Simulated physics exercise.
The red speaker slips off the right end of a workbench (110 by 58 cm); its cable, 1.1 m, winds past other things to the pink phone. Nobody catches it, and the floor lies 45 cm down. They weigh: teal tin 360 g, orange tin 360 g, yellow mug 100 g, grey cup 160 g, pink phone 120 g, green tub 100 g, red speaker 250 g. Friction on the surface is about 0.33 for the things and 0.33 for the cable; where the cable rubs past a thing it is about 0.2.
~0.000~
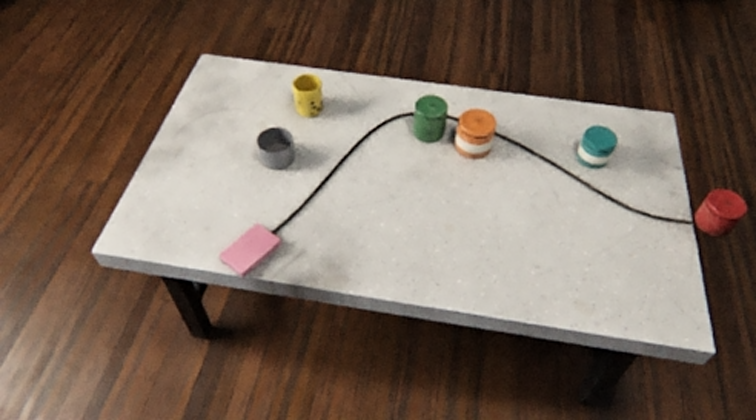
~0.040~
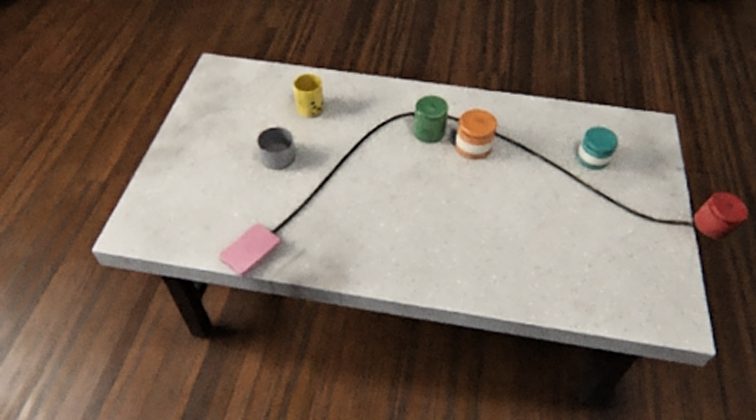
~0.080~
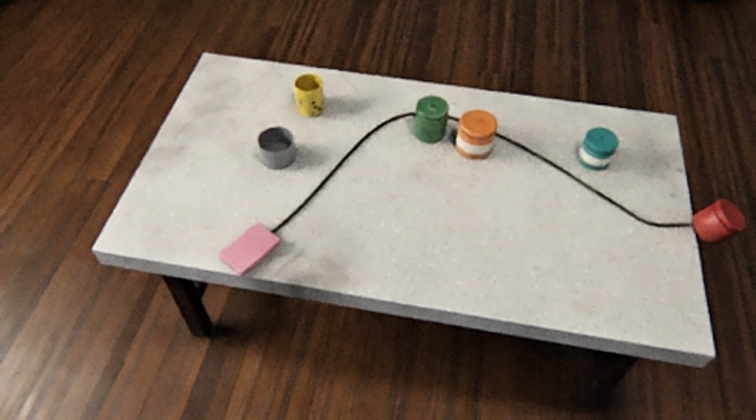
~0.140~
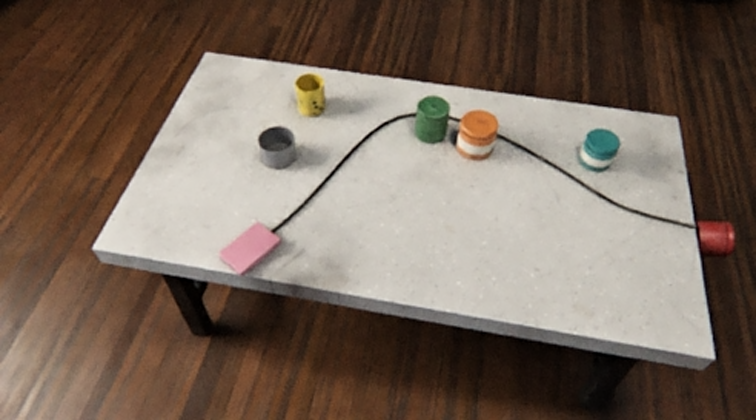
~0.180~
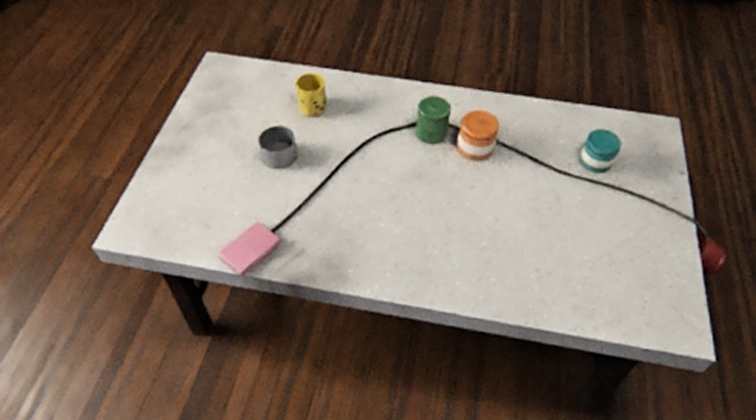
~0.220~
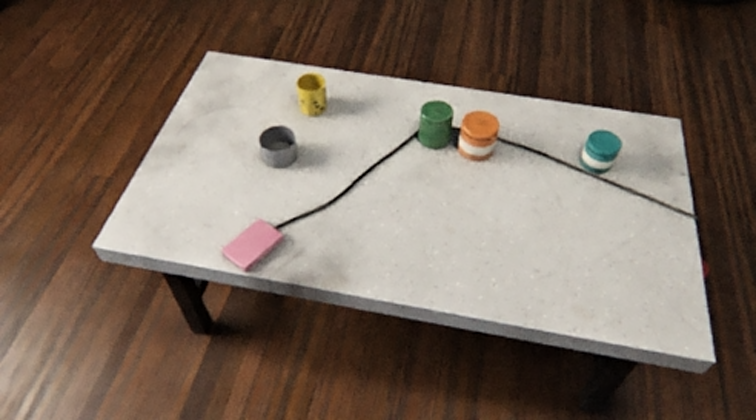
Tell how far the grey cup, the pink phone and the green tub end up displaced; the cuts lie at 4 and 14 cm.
In order: The grey cup hardly moves; the pink phone ends far away; the green tub reaches the top band.
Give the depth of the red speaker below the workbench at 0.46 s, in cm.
About 35 cm.
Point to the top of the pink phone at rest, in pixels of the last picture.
Around (410, 154).
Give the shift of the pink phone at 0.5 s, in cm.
About 20 cm.
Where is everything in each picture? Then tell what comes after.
Shows, grey cup (275, 140); pink phone (250, 247); green tub (432, 105); cable runs through (640, 212) (547, 160) (369, 133) (311, 197), in the first frame.
Shows, red speaker (728, 206); cable runs through (640, 215) (311, 196), in the second frame.
Shows, red speaker (719, 222); cable runs through (638, 218) (311, 196), in the third frame.
Shows, red speaker (711, 239); cable runs through (644, 214) (311, 196), in the fourth frame.
Shows, red speaker (701, 254); cable runs through (668, 207) (311, 195), in the fifth frame.
Shows, grey cup (277, 138); pink phone (252, 242); green tub (438, 111); cable runs through (688, 214) (399, 148) (326, 204), in the sixth frame.
By 0.5 s, the cable's tail end at (359, 190); pink phone 19 cm off its start, green tub 18 cm off its start, red speaker over the edge.
By 0.7 s, the cable's tail end at (425, 151); pink phone 36 cm off its start, green tub 20 cm off its start, red speaker over the edge.
By 1.0 s, the cable's tail end at (429, 148); pink phone 38 cm off its start at (410, 154), green tub 20 cm off its start at (473, 179), red speaker over the edge.
By 1.2 s, the cable's tail end at (429, 148); pink phone 38 cm off its start, green tub 20 cm off its start, red speaker over the edge.
By 2.4 s, the cable's tail end at (429, 148); pink phone 38 cm off its start at (410, 154), green tub 20 cm off its start at (473, 179), grey cup 0 cm off its start at (277, 138), red speaker over the edge.
